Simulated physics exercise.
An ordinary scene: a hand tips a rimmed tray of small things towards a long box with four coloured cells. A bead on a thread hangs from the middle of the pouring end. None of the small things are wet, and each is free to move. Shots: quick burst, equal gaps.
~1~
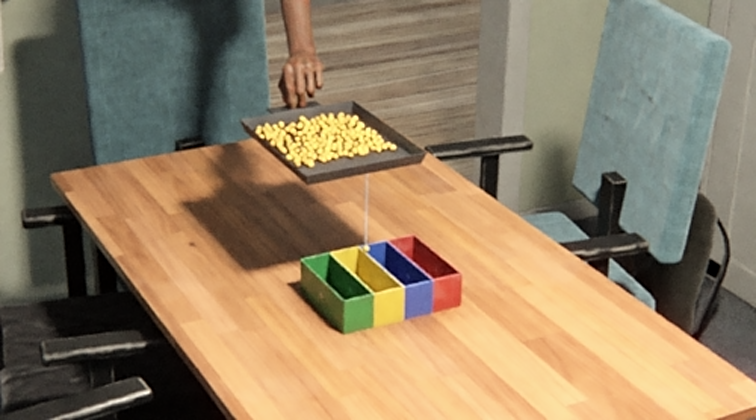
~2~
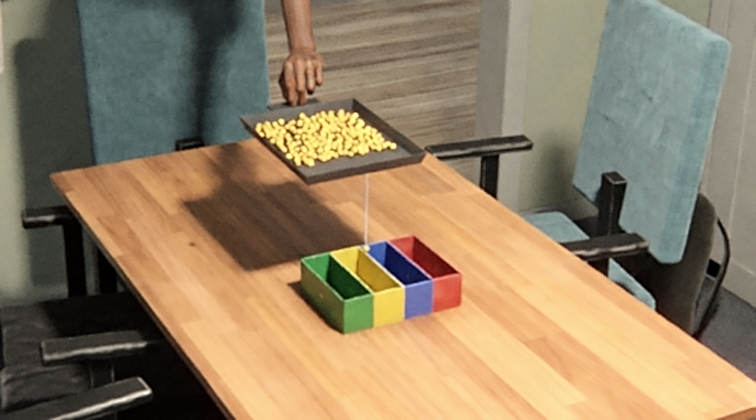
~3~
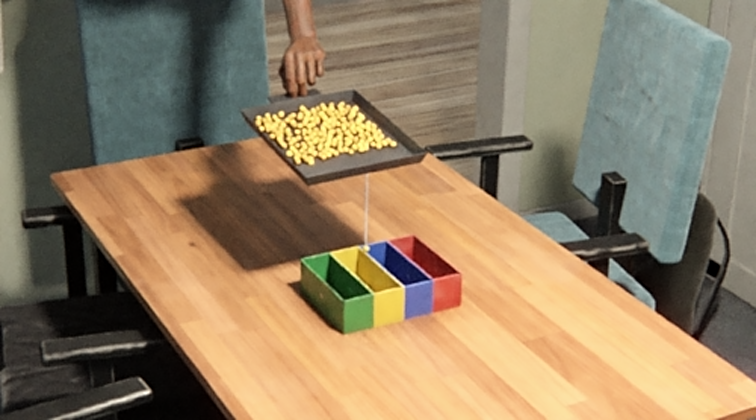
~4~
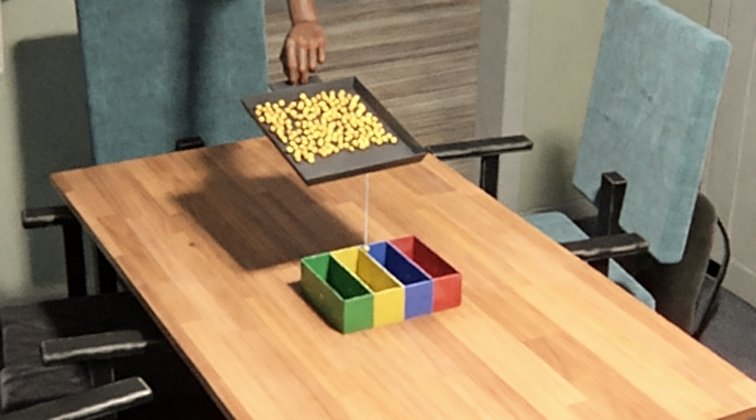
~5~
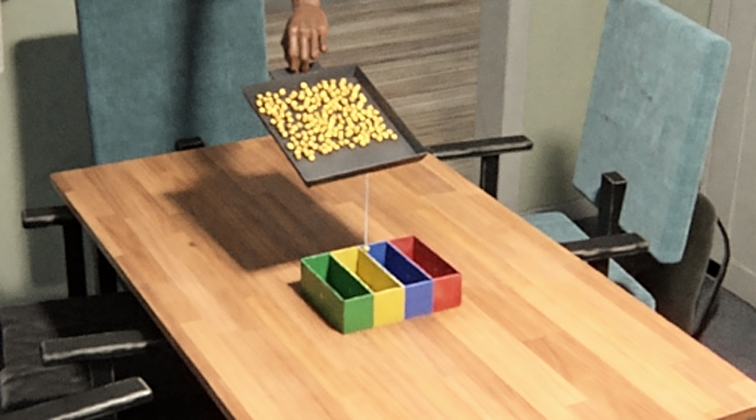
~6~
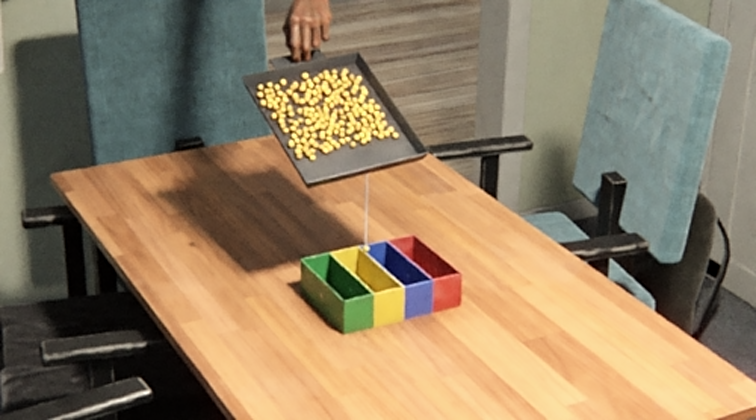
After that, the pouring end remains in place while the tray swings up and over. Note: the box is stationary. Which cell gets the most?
The green cell gets the most.
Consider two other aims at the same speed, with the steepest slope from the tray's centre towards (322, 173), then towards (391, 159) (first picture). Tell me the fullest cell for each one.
First try: The cell in green. Second try: That red cell.
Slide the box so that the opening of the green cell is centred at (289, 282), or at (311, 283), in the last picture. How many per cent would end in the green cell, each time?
Around 10 and then 30 per cent.
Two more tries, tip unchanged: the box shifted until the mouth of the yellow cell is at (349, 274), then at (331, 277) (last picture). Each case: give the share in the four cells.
Around 90 percent the first time, around 90 percent the second.
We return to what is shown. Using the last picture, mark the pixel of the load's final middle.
Once it all stops, the middle lies near (351, 310).
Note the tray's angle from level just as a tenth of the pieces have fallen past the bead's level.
Reading: Some 75°.
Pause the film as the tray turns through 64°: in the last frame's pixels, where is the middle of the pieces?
About (347, 173).
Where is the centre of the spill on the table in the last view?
The centre sits close to (299, 328).
Soon after the last picture, tray tipped steeply; most on the tray; a stray few in the green cell; about a quarter falling or outside the box.
A little later, tray tipped past a quarter turn; about a quarter on the tray; about a quarter in the green cell; a small part in the yellow cell; a small part in the blue cell; about a third falling or outside the box.
Later still, tray tipped past a quarter turn; about a third in the green cell; about a quarter in the yellow cell; about a quarter in the blue cell; a stray few in the red cell; about a quarter falling or outside the box.
At rest, tray tipped past a quarter turn; about a third in the green cell; about a quarter in the yellow cell; about a quarter in the blue cell; a stray few in the red cell; about a quarter outside the box.
